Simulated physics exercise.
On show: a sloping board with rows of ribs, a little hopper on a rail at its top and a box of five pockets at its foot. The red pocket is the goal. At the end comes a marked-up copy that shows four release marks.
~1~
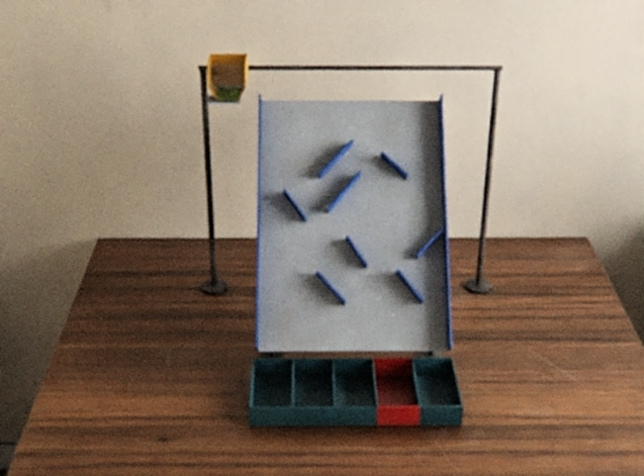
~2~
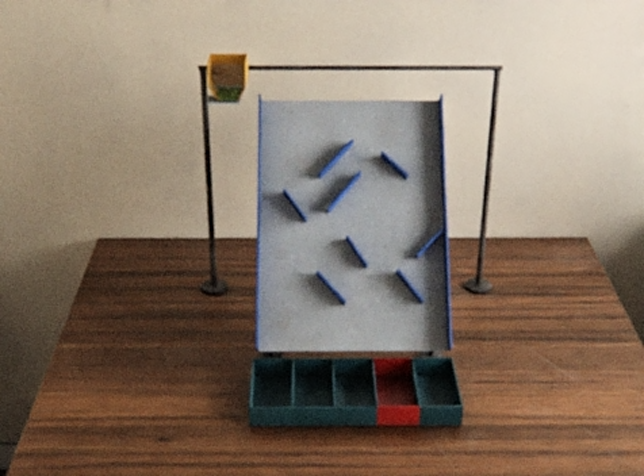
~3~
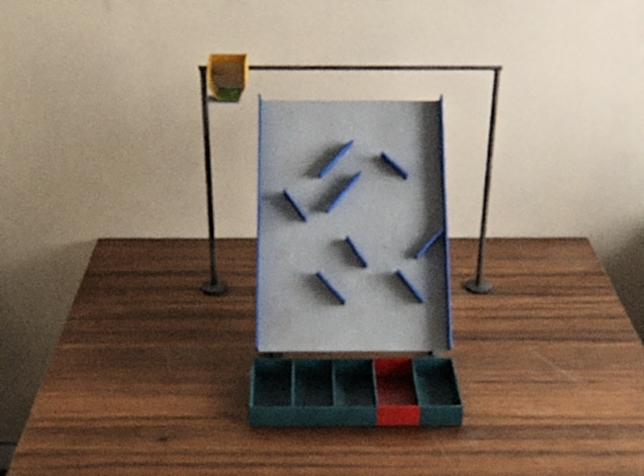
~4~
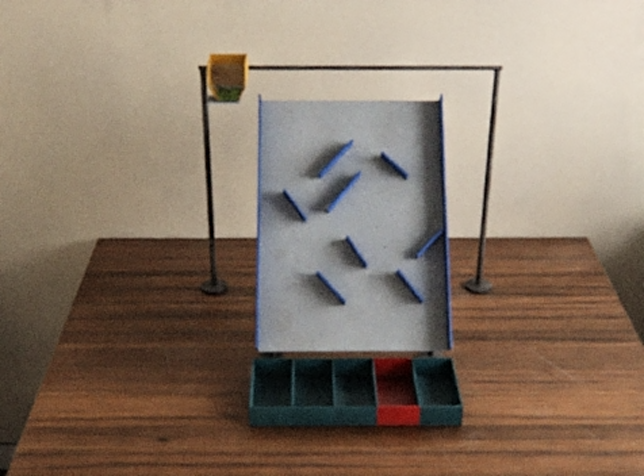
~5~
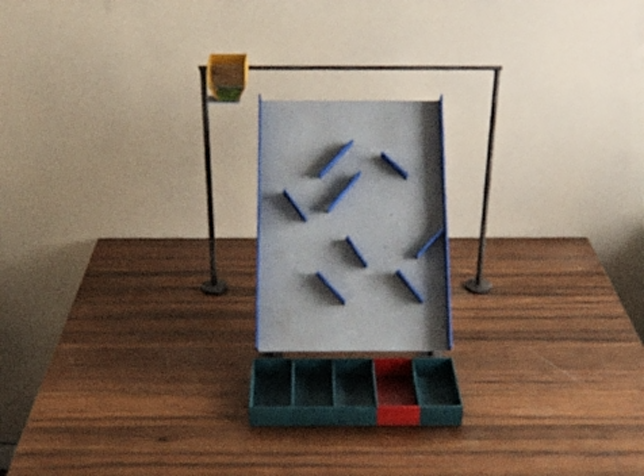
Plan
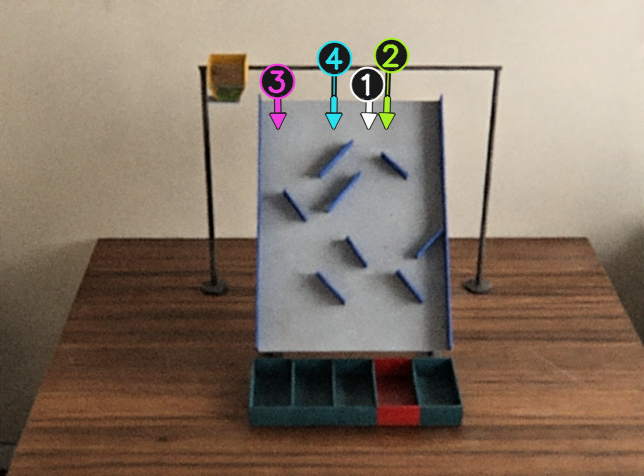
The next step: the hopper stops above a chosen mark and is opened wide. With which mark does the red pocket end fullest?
Choose 4.
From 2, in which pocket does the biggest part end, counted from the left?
The fifth.
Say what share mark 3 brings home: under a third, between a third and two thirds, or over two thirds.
It is under a third.
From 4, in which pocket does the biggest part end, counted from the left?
The fourth from the left.
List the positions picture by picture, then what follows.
The first picture shows hopper at (228, 92), dried peas, door shut.
The second picture shows ribs (320, 174) to (353, 140), (382, 151) to (408, 175), (284, 189) to (306, 218).
The third picture shows ribs (328, 209) to (361, 171), (347, 236) to (367, 265), (418, 255) to (443, 229).
The fourth picture shows ribs (317, 271) to (346, 302), (398, 269) to (423, 301).
The fifth picture shows red pocket at (398, 415), number 4 of 5 from the left.
On the marked copy, mark 1 meets the board at (368, 123); mark 2 meets the board at (386, 123); mark 3 meets the board at (278, 123); mark 4 meets the board at (333, 123).
Choosing 1, about a third in the red pocket, about half in other pockets, a small part outside the box.
Choosing 2, a small part in the red pocket, most in other pockets, a stray few held on the board.
Choosing 3, about a quarter in the red pocket, about two thirds in other pockets, a small part outside the box.
Choosing 4, most in the red pocket, a small part in other pockets.
